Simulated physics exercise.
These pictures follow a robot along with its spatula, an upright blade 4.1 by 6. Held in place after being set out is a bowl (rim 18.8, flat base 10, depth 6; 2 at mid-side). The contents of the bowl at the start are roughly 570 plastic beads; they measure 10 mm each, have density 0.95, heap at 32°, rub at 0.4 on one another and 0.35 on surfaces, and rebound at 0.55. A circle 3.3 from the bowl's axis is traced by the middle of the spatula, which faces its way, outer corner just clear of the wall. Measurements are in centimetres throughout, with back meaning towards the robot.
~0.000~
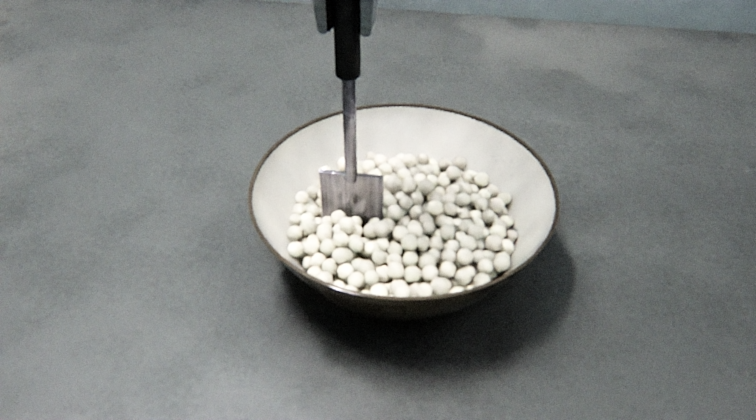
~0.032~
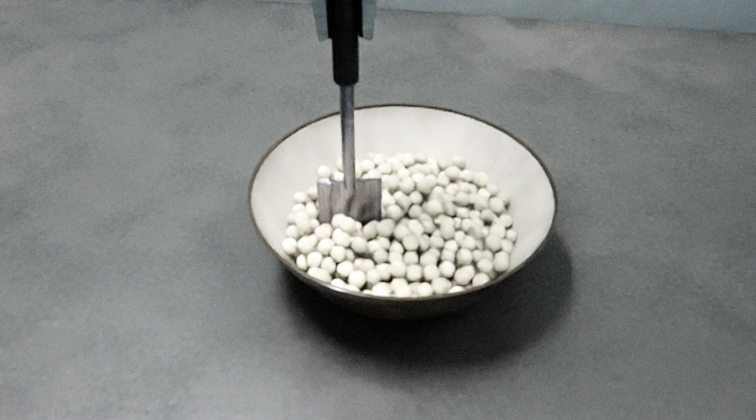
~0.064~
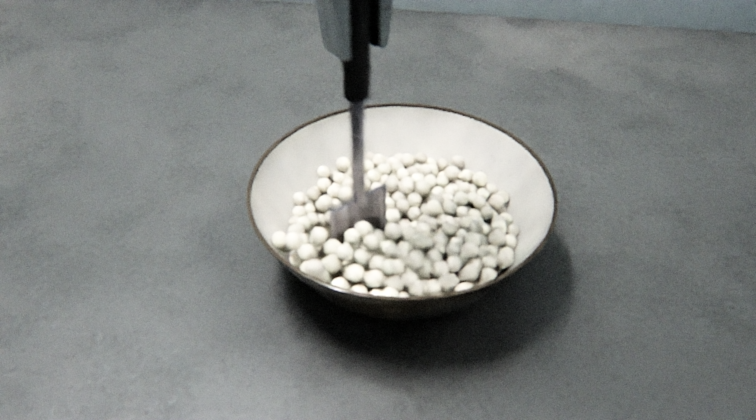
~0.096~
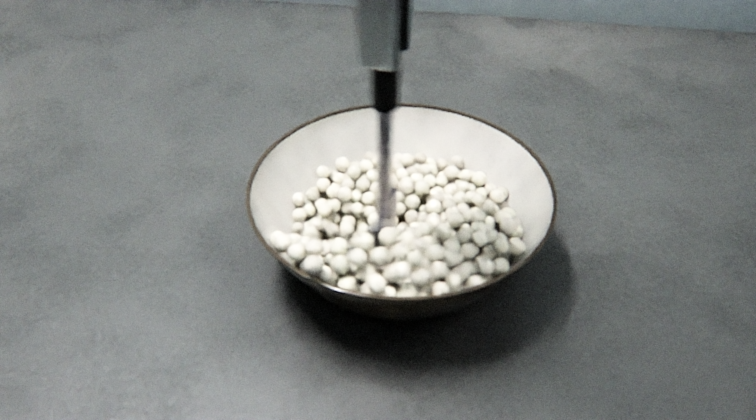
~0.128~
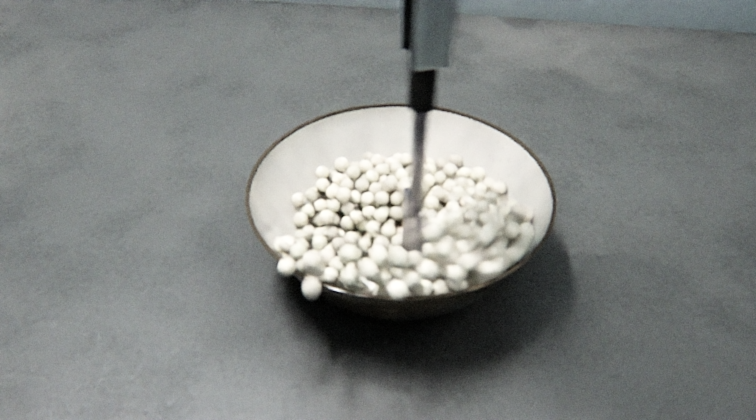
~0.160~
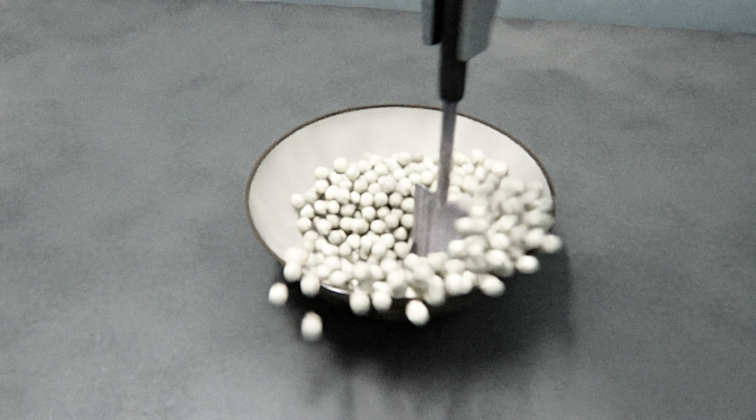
A robot's upright spatula swept through a bowl of white beads, curving along the near side from left to right, pushing them into a heap until several tumbled over the front and right rim.
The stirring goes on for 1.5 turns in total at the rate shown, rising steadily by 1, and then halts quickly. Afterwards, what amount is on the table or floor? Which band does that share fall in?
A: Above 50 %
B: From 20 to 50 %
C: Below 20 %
B, from 20 to 50 %.
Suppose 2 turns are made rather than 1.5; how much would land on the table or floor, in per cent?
I'd expect around 30 per cent.
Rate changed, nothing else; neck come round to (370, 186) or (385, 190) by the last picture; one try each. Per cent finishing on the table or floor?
It comes to roughly 0 per cent and then 0 per cent.
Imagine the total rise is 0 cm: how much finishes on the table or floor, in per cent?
My guess is close to 30 per cent.
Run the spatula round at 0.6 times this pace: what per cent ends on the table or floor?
It would come to around 5 percent.
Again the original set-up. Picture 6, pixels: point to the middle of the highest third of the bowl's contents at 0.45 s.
Top-third centre at approx. (349, 260).
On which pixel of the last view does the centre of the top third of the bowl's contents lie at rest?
It is centred around (427, 217).
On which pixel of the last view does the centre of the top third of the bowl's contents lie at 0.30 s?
Roughly pixel (381, 140).
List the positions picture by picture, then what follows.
The first picture shows spatula neck at (351, 154), 0° round; upper third of the load around (403, 221), from x 295 to 510, top at y 160; 570 in the bowl.
The second picture shows spatula neck at (349, 161), 13° round; upper third of the load around (399, 226), from x 290 to 510, top at y 160.
The third picture shows spatula neck at (358, 177), 46° round; upper third of the load around (397, 242), from x 280 to 510, top at y 160.
The fourth picture shows spatula neck at (384, 189), 79° round; upper third of the load around (418, 252), from x 280 to 515, top at y 160.
The fifth picture shows spatula neck at (417, 189), 113° round; upper third of the load around (449, 251), from x 280 to 525, top at y 160; 567 in the bowl, 3 in flight or on the tool.
The sixth picture shows spatula neck at (444, 178), 146° round; upper third of the load around (480, 235), from x 280 to 550, top at y 155; 556 in the bowl, 14 in flight or on the tool.
After 0.30 s, 295° round, highest piece 10 above the table; 478 in the bowl, 39 on the table or floor, 53 in flight or on the tool.
After 0.45 s, 85° round, highest piece 8 above the table; 435 in the bowl, 117 on the table or floor, 18 in flight or on the tool.
After 0.72 s, 180° round, highest piece 7 above the table; 417 in the bowl, 152 on the table or floor, 1 in flight or on the tool.
After 1.42 s, 180° round, highest piece 5 above the table; 416 in the bowl, 154 on the table or floor.
At rest, 416 in the bowl, 154 on the table or floor. That is 27 % on the table or floor.
